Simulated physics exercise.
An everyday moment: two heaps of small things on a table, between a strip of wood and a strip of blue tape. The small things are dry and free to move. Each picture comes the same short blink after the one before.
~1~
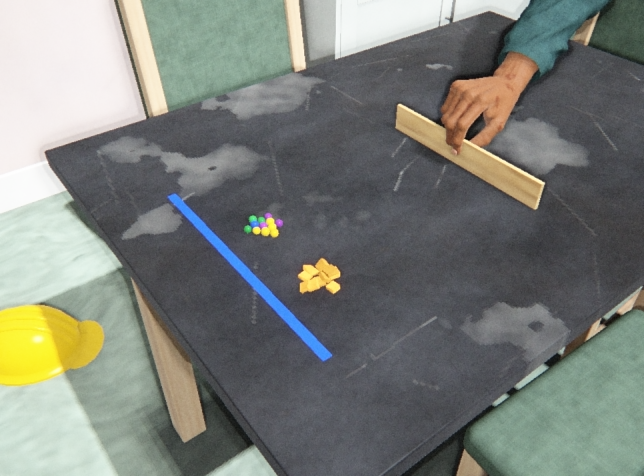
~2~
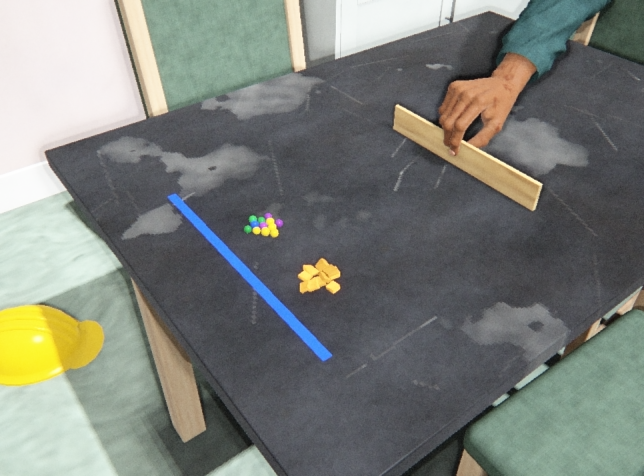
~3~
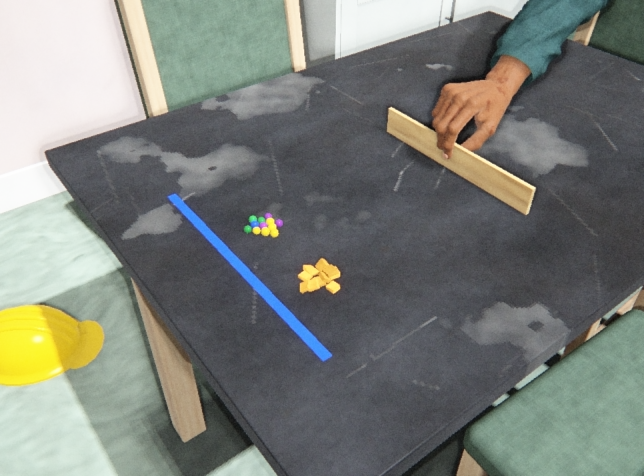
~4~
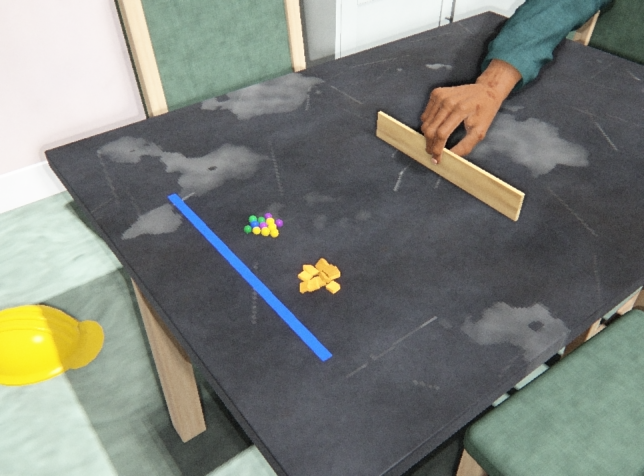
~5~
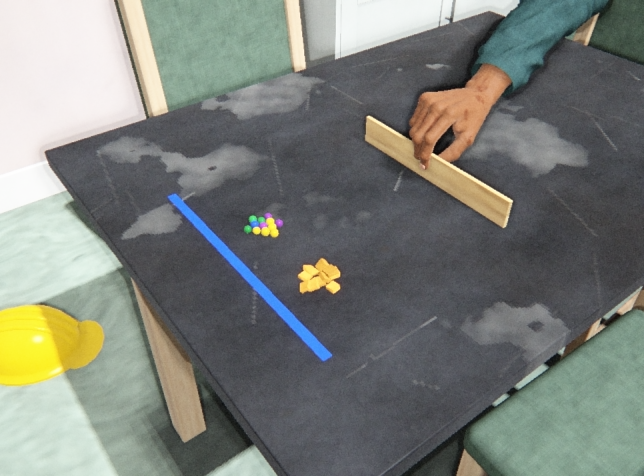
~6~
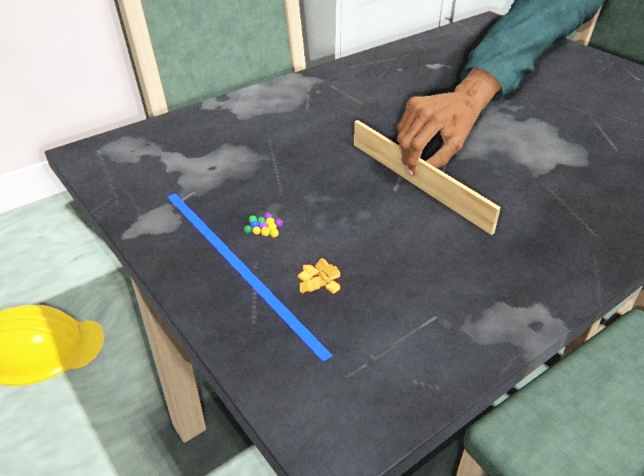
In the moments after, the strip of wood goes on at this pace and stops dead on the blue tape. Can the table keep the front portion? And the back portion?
Front portion: It remains up there. Back portion: It partly drops off.
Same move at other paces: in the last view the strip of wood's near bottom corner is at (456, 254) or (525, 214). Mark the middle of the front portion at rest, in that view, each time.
At about (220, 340), and at (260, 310).
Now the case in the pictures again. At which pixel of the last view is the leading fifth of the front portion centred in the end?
Near (228, 328).
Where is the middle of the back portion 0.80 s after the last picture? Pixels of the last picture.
Close to (194, 261).
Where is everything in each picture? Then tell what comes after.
In the first picture, strip of wood (528, 189), at rest; blue tape (178, 202), about a palm's width from the edge; edge at (161, 308); front portion (325, 278), a few small crackers; back portion (263, 226), a few round plastic beads.
In the second picture, strip of wood (526, 190); back portion (263, 226).
In the third picture, strip of wood (519, 194); front portion (325, 278).
In the fourth picture, strip of wood (508, 200); back portion (263, 226).
In the fifth picture, strip of wood (496, 206); front portion (325, 278).
In the sixth picture, strip of wood (484, 213); blue tape (178, 202); edge at (161, 308); front portion (325, 278); back portion (263, 226).
Then, 0.39 s later than the last frame, strip of wood still moving, near (331, 201); front portion all on the table, its front near (305, 287); back portion all on the table, its front near (248, 229).
Then, 0.80 s later than the last frame, strip of wood stopped at the blue tape; front portion all on the table, its front near (227, 323); back portion all on the table, its front near (176, 267).
Then, 1.08 s later than the last frame, strip of wood stopped at the blue tape; front portion all on the table, its front near (220, 327); back portion every one over the edge.
When it is over, strip of wood stopped at the blue tape; front portion all on the table, its front near (220, 327); back portion every one over the edge.
